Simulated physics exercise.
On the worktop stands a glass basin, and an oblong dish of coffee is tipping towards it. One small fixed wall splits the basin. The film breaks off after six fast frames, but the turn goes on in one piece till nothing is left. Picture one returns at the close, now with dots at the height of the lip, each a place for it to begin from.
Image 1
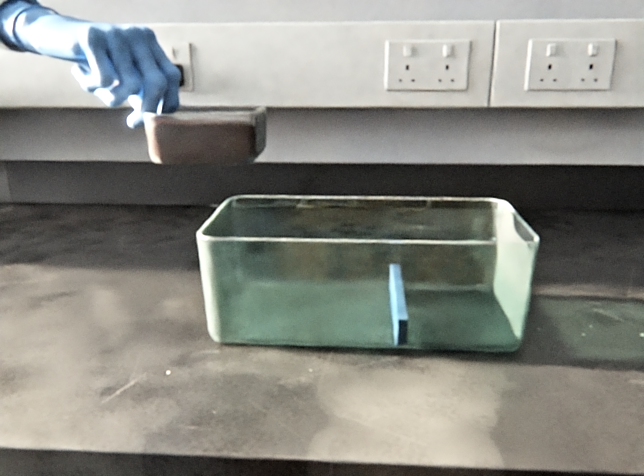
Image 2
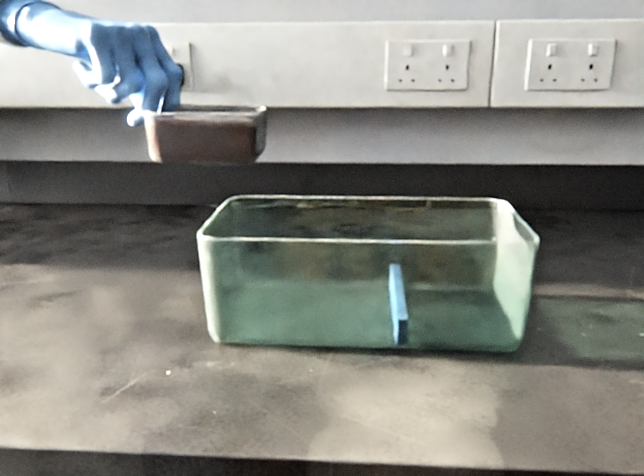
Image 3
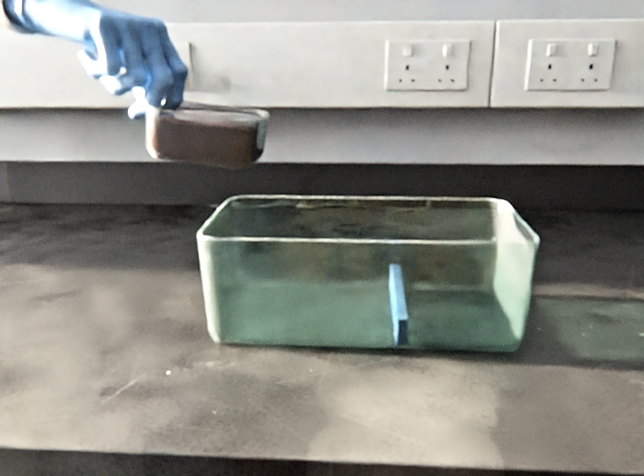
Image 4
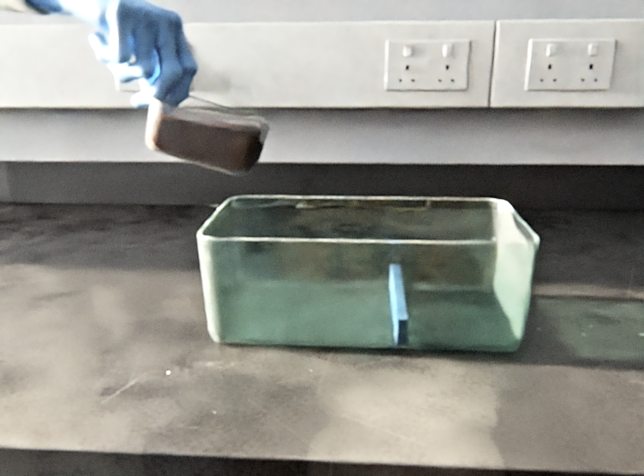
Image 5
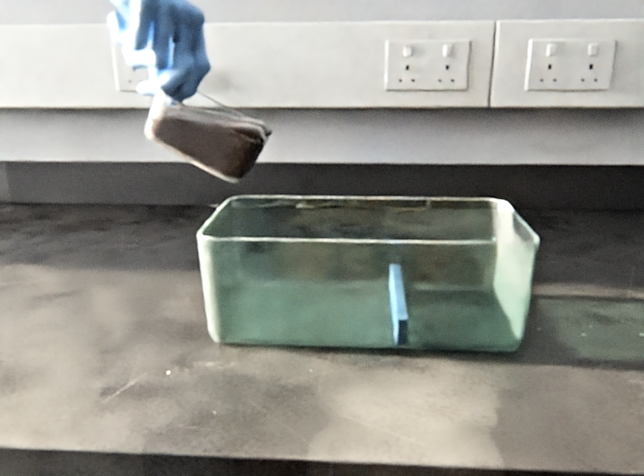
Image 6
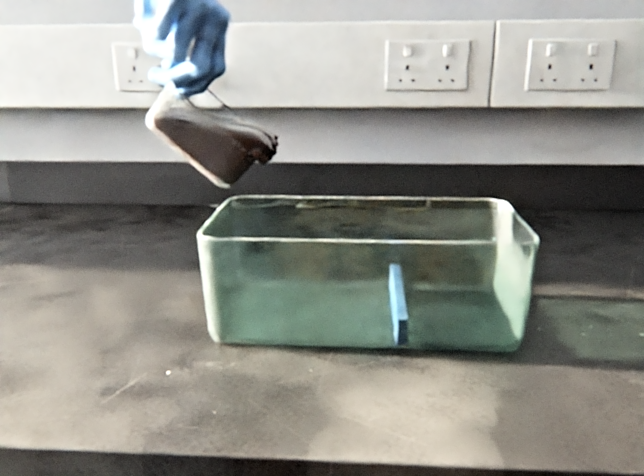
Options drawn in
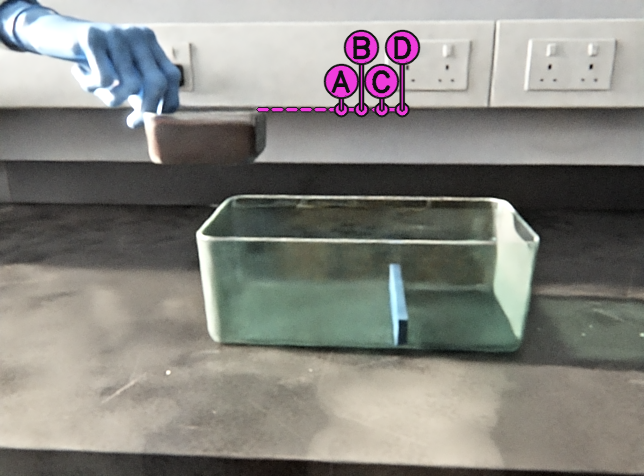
A blue-gloved hand tilts an oblong dish of coffee rightward above a glass basin.
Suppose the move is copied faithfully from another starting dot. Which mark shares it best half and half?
The answer is spot B.
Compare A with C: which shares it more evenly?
C.
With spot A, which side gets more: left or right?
More ends on the left.
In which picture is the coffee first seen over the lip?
Picture 5.
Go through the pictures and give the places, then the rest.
Upright, lip at (258, 109); basin from (210, 338) to (521, 347); top of the wall at (398, 288); nothing has left yet, in the first frame.
Upright, lip at (259, 111); nothing has left yet, in the second frame.
Tipped about 7°, lip at (261, 116); nothing has left yet, in the third frame.
Tipped about 16°, lip at (263, 125); nothing has left yet, in the fourth frame.
Tipped about 28°, lip at (264, 136); coffee is over the lip, down to (264, 136), in the fifth frame.
Tipped about 42°, lip at (262, 149); coffee is over the lip, down to (267, 157), in the sixth frame.
On the marked copy, A at (341, 109); B at (361, 109); C at (381, 109); D at (402, 109).
With A, about 84 % ends left of the wall and 13 % right of it; 3 % is lost outside.
With B, about 55 % ends left of the wall and 43 % right of it.
With C, about 29 % ends left of the wall and 69 % right of it.
With D, about 22 % ends left of the wall and 75 % right of it; 3 % is lost outside.
